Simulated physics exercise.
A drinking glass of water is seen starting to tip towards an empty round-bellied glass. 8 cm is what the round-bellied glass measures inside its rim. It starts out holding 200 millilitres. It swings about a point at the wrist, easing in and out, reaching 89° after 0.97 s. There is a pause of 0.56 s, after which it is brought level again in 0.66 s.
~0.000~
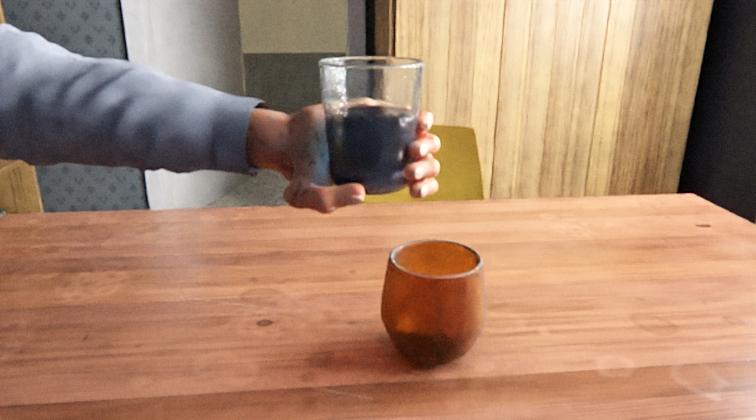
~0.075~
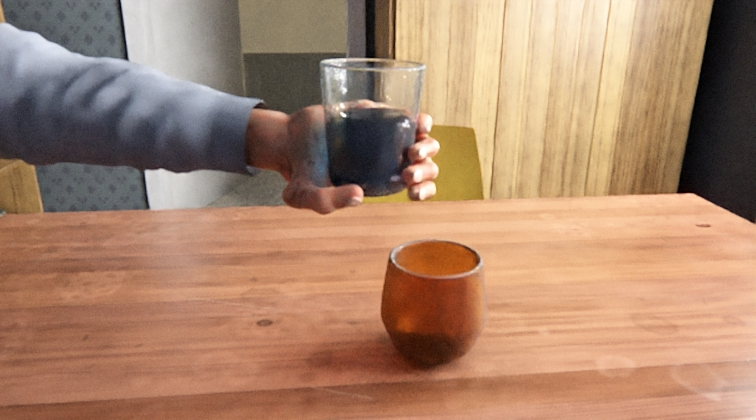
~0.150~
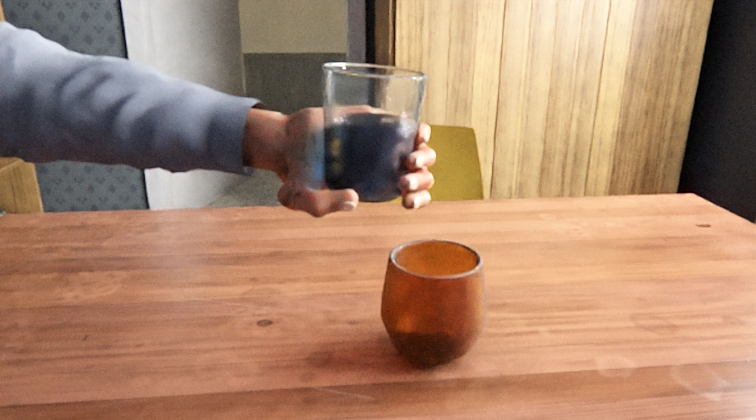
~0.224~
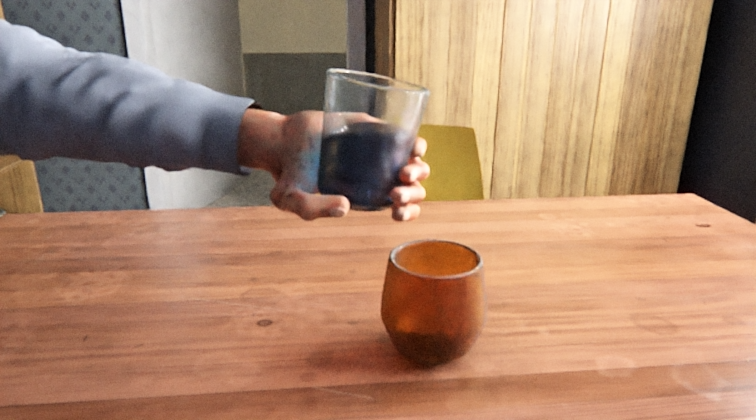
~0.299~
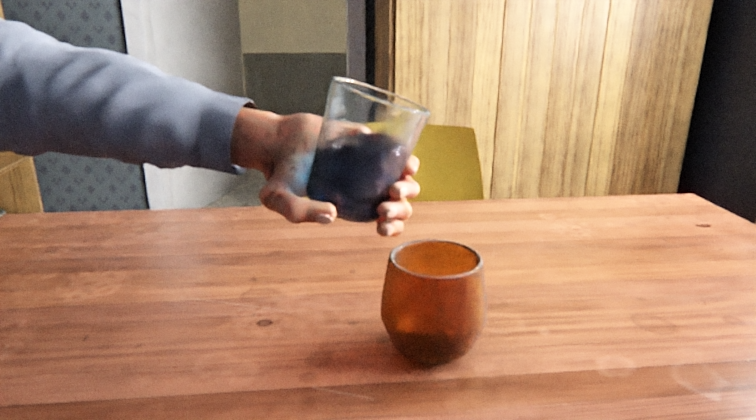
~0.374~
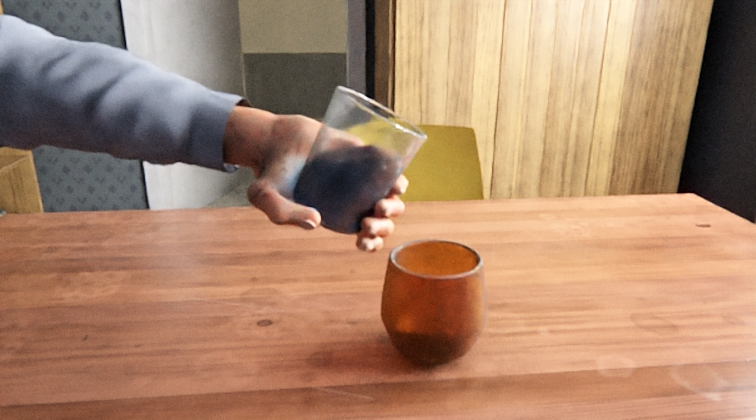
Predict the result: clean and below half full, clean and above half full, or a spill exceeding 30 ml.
Spill.
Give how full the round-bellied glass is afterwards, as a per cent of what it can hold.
About 0 %.
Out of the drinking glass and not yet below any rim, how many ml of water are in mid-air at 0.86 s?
Roughly 50 ml.
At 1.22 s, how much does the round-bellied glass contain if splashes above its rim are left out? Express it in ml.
Reading: Approx. 0 ml.
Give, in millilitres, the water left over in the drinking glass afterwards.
10 ml, roughly.
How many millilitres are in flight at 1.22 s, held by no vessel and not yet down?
Roughly 30 ml is airborne.
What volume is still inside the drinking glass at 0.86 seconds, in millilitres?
Roughly 140 ml remains.
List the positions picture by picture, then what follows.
In the first picture, tilt 0°; pouring edge (422, 64); surface from (344, 111) to (396, 111); the round-bellied glass's rim runs from (392, 261) to (478, 258).
In the second picture, tilt 1°; pouring edge (423, 68); surface from (344, 114) to (399, 112).
In the third picture, tilt 5°; pouring edge (425, 77); surface from (343, 120) to (397, 118).
In the fourth picture, tilt 11°; pouring edge (427, 93); surface from (335, 130) to (396, 128).
In the fifth picture, tilt 19°; pouring edge (427, 113); surface from (328, 143) to (397, 139).
In the sixth picture, tilt 29°; pouring edge (423, 137); surface from (315, 158) to (390, 153).
By 0.86 s the tilt is 86° and the round-bellied glass has 0 ml, the drinking glass 135 ml, and 15 ml is on the table top.
By 1.22 s the tilt is 89° and the round-bellied glass has 0 ml, the drinking glass 35 ml, and 130 ml is on the table top.
By 1.59 s the tilt is 87° and the round-bellied glass has 0 ml, the drinking glass 10 ml, and 185 ml is on the table top.
By 1.99 s the tilt is 18° and the round-bellied glass has 0 ml, the drinking glass 10 ml, and 190 ml is on the table top.
At rest the round-bellied glass has 0 ml, the drinking glass 10 ml, and 190 ml is on the table top.
